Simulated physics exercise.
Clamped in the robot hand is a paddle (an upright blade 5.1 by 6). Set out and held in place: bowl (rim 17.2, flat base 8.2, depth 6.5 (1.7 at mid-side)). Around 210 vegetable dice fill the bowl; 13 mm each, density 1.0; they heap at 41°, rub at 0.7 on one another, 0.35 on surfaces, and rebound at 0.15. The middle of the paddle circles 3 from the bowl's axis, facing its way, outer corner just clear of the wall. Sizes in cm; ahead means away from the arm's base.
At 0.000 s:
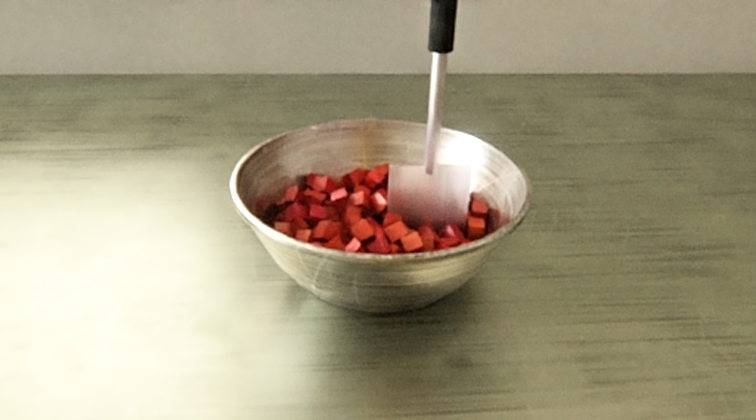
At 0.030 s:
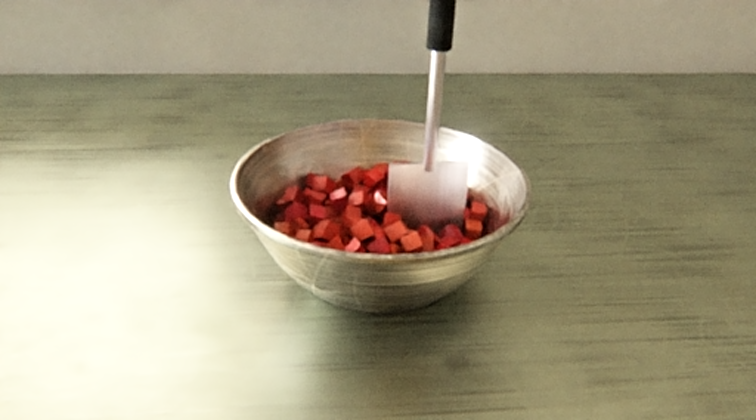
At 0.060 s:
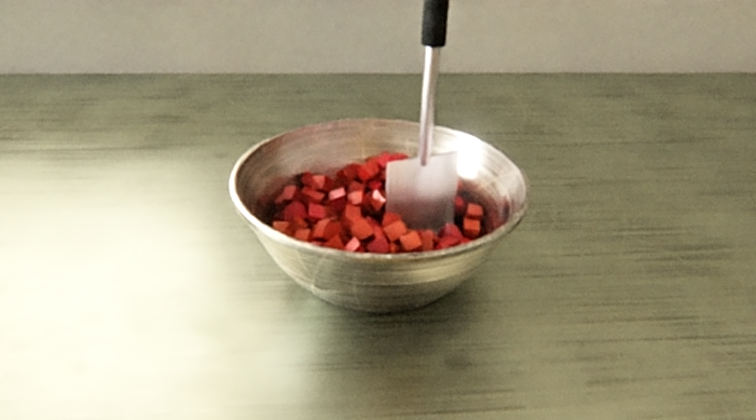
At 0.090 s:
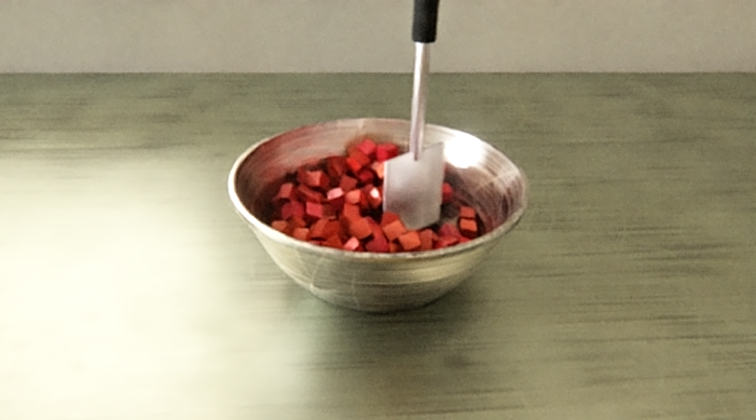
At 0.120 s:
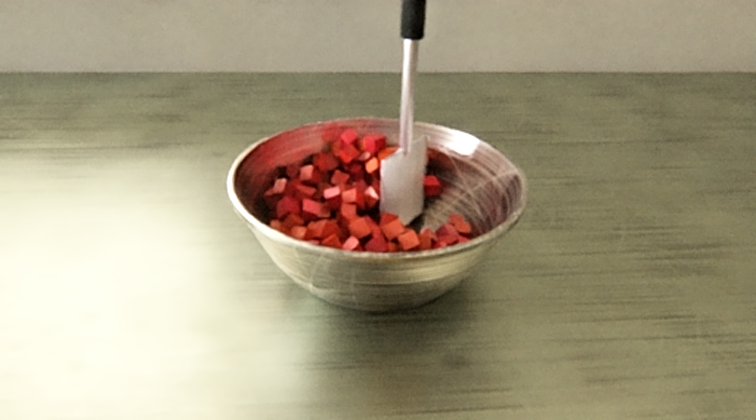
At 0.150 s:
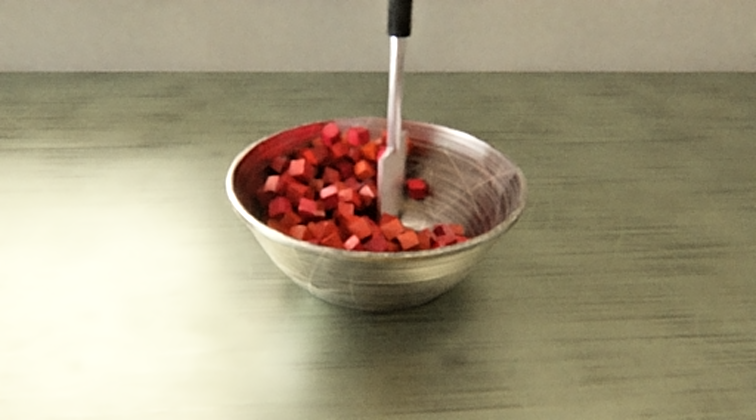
On a grey-green tabletop with faint streaks, seen from slightly above against a pale wall, bright light washes over the left side. A shiny metal bowl near the middle holds a heap of red and orange-red cubes, with a black-handled metal paddle upright among them, right of centre. The paddle sweeps leftward and slightly back while turning edge-on, pushing cubes up toward the bowl's back left and baring metal behind it.
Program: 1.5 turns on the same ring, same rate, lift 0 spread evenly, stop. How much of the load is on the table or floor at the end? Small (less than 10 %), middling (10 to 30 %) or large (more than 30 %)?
Share on the table or floor: Middling (10 to 30 %).
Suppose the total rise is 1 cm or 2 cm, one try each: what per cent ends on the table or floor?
Some 15 and 15 per cent.
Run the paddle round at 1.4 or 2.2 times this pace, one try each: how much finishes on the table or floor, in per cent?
About 25 and 60 per cent.
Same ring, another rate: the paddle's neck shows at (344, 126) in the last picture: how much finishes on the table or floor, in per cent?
Some 50 per cent.
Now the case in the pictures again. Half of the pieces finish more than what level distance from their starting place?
About 7 cm.
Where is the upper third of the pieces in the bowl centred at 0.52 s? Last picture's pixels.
At about (438, 223).
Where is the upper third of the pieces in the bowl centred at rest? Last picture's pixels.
Near (320, 235).
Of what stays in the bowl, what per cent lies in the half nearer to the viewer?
About 80 per cent.
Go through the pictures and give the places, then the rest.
In the first picture, paddle neck at (433, 142), 0° round; upper third of the load around (371, 209), from x 285 to 480, top at y 170; 212 in the bowl.
In the second picture, paddle neck at (432, 140), 6° round; upper third of the load around (371, 208), from x 285 to 475, top at y 170.
In the third picture, paddle neck at (426, 134), 20° round; upper third of the load around (372, 201), from x 280 to 475, top at y 160.
In the fourth picture, paddle neck at (418, 129), 35° round; upper third of the load around (367, 196), from x 280 to 475, top at y 150.
In the fifth picture, paddle neck at (407, 125), 50° round; upper third of the load around (351, 188), from x 275 to 470, top at y 140.
In the sixth picture, paddle neck at (395, 122), 65° round; upper third of the load around (333, 181), from x 270 to 470, top at y 135; 212 in the bowl.
After 0.52 s, 251° round, highest piece 8 above the table; 204 in the bowl, 5 on the table or floor, 3 in flight or on the tool.
After 0.89 s, 77° round, highest piece 8 above the table; 187 in the bowl, 20 on the table or floor, 5 in flight or on the tool.
After 1.27 s, 180° round, highest piece 7 above the table; 166 in the bowl, 46 on the table or floor.
After 1.97 s, 180° round, highest piece 7 above the table; 166 in the bowl, 46 on the table or floor.
At rest, 166 in the bowl, 46 on the table or floor. That is 22 % on the table or floor.
